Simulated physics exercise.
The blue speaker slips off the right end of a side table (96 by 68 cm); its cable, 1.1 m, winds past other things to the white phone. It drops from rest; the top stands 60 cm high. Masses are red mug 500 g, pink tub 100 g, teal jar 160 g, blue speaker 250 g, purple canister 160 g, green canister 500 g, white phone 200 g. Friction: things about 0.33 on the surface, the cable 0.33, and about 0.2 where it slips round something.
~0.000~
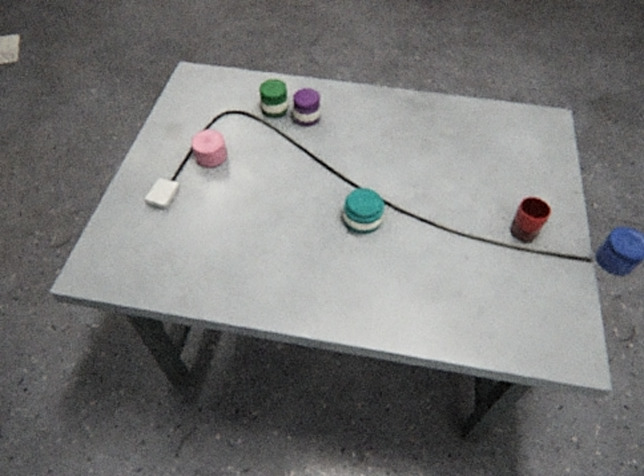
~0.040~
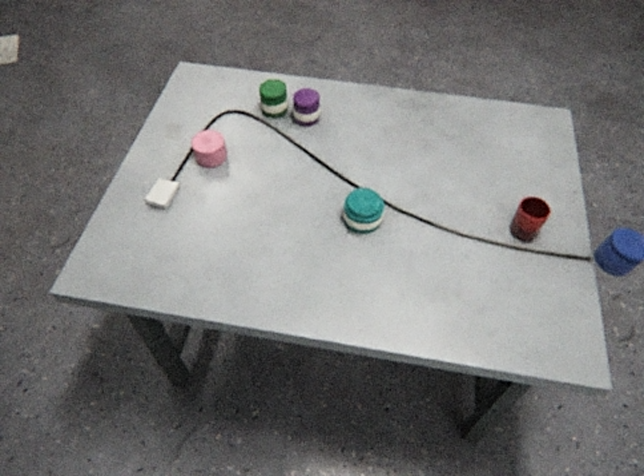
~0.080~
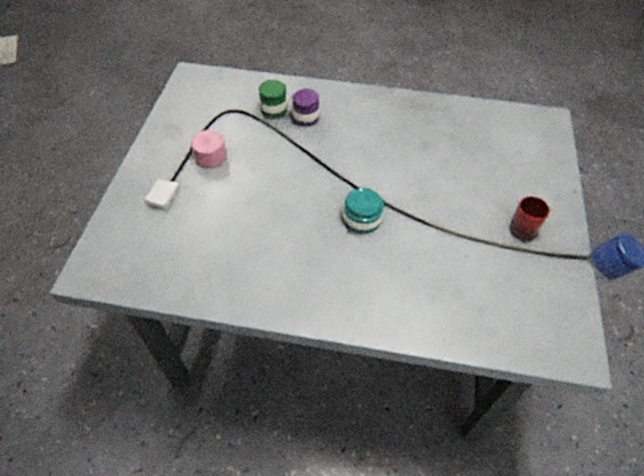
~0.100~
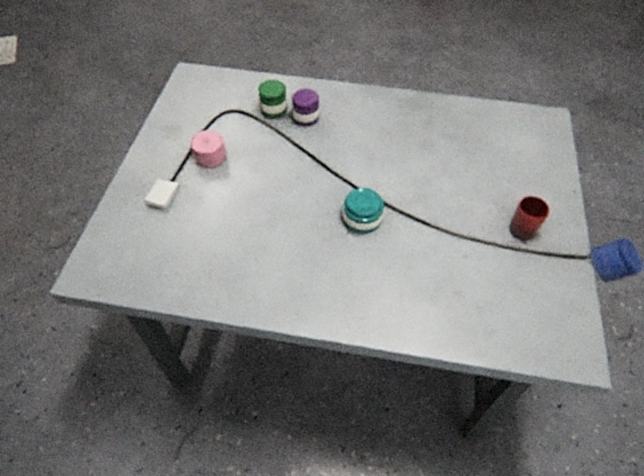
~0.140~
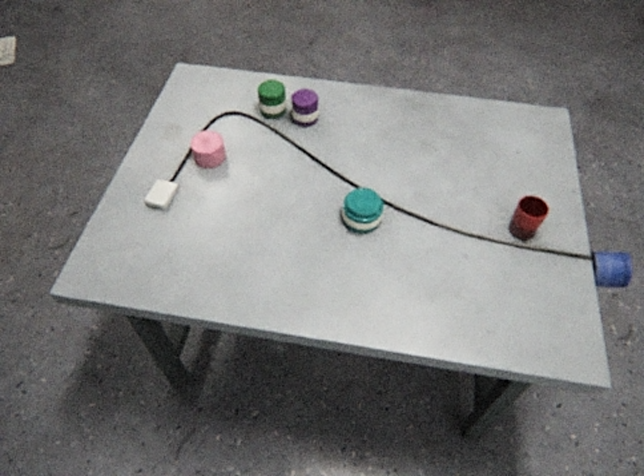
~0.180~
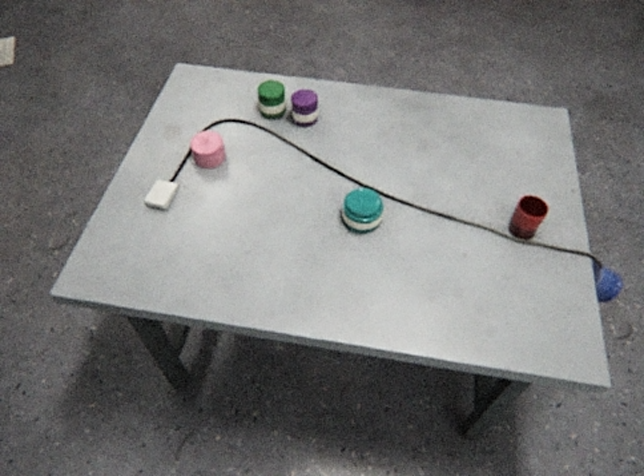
On a pale table, a blue object tips and sinks past the right edge, tugging the black cable among small containers.
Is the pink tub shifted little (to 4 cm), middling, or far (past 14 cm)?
Verdict: The pink tub travels a long way.
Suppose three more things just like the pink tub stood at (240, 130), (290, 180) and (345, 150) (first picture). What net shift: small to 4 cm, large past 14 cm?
In turn: Large, middling, small.
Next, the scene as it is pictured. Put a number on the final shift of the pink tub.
Pink tub over the edge.
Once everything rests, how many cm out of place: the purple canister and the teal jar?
About: Purple canister 0 cm, teal jar 0 cm.
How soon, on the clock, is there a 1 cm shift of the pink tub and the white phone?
Pink tub 0.28 s, white phone 0.30 s.
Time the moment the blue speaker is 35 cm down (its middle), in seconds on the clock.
About: 0.40 s.
By 0.4 s, the cable's tail end at (209, 189); pink tub 24 cm off its start, white phone 7 cm off its start, blue speaker over the edge.
By 0.7 s, the cable's tail end at (301, 187); pink tub 43 cm off its start, white phone 25 cm off its start, blue speaker over the edge.
By 0.9 s, the cable's tail end at (338, 175); pink tub over the edge, white phone 36 cm off its start at (342, 183), blue speaker over the edge.
By 1.2 s, the cable's tail end at (338, 175); pink tub over the edge, white phone 36 cm off its start, blue speaker over the edge.
By 2.4 s, the cable's tail end at (338, 175); pink tub over the edge, white phone 36 cm off its start at (342, 183), blue speaker over the edge.
